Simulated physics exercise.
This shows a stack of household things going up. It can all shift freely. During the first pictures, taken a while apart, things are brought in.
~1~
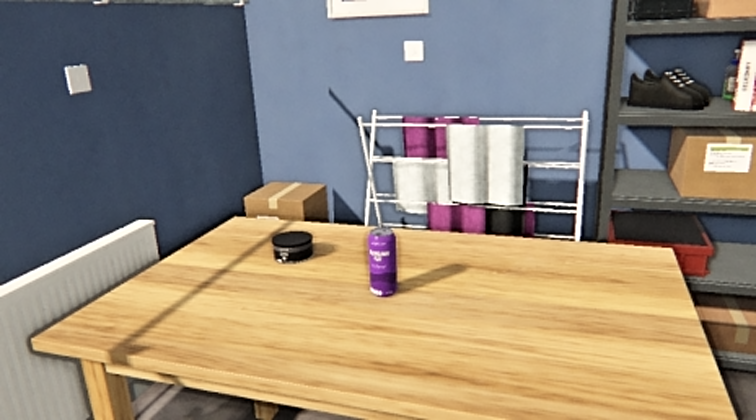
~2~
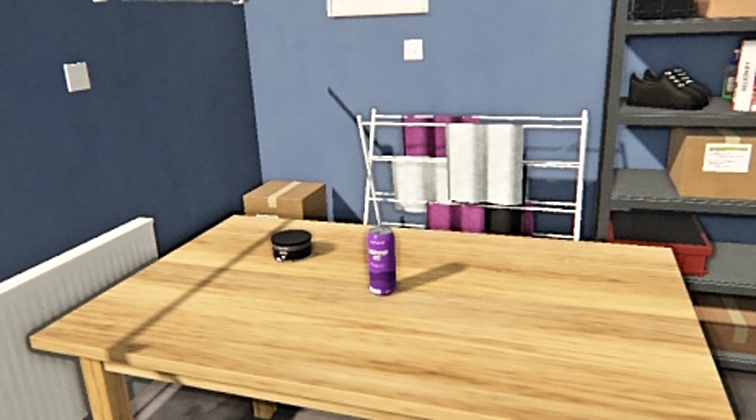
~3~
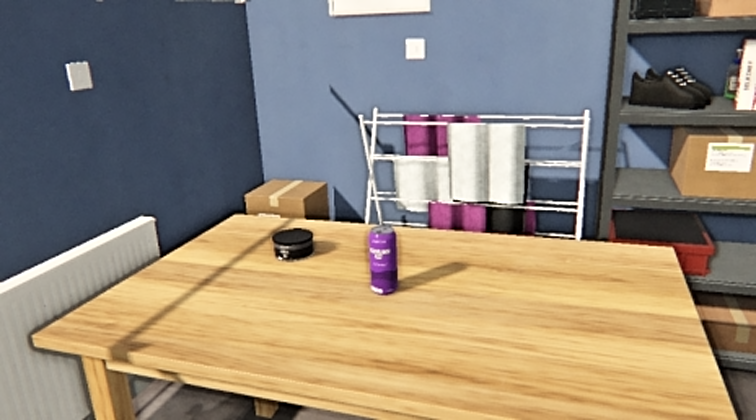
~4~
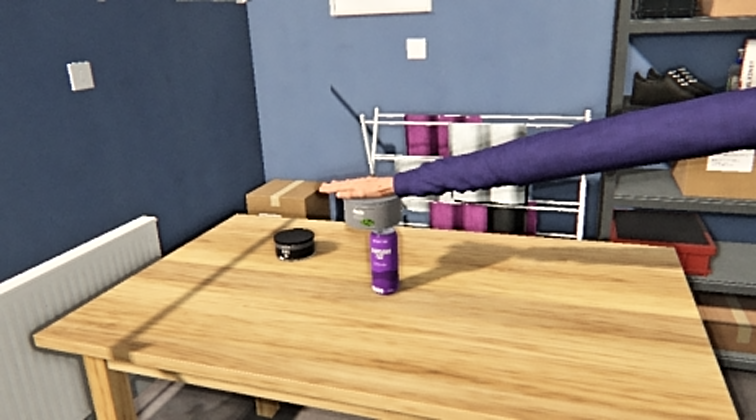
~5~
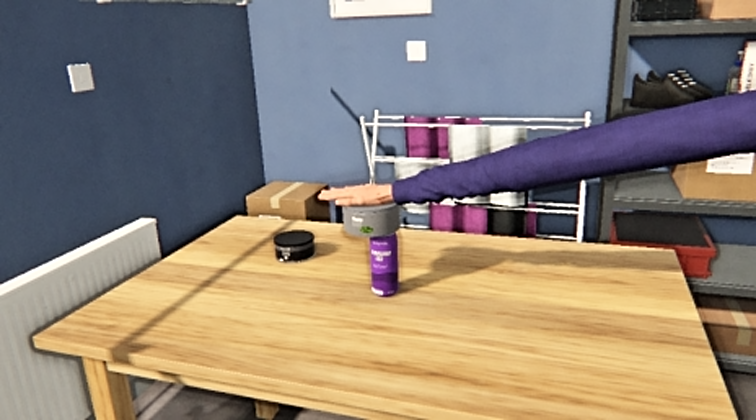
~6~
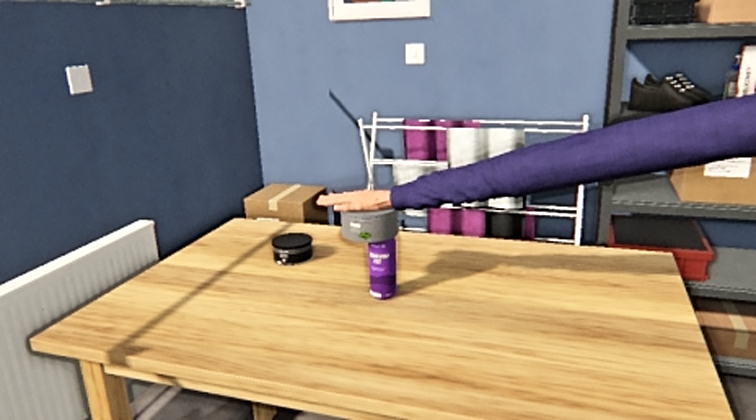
In a blue-walled utility room, a purple-sleeved arm reaching in from the right and lowering a grey tub onto a purple can.
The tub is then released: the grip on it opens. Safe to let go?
It is going to stay together.
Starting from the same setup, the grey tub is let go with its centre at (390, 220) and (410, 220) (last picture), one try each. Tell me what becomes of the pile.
Result of try one: The pile remains stable; result of try two: The pile tips over.
Then, 0.20 s on from there, no change.
Then, 0.60 s on from there, grey tub resting near (370, 220).
In the end, all 3 unmoved. At the end, from the last picture's camera, grey tub near (370, 220). The pile keeps its balance.
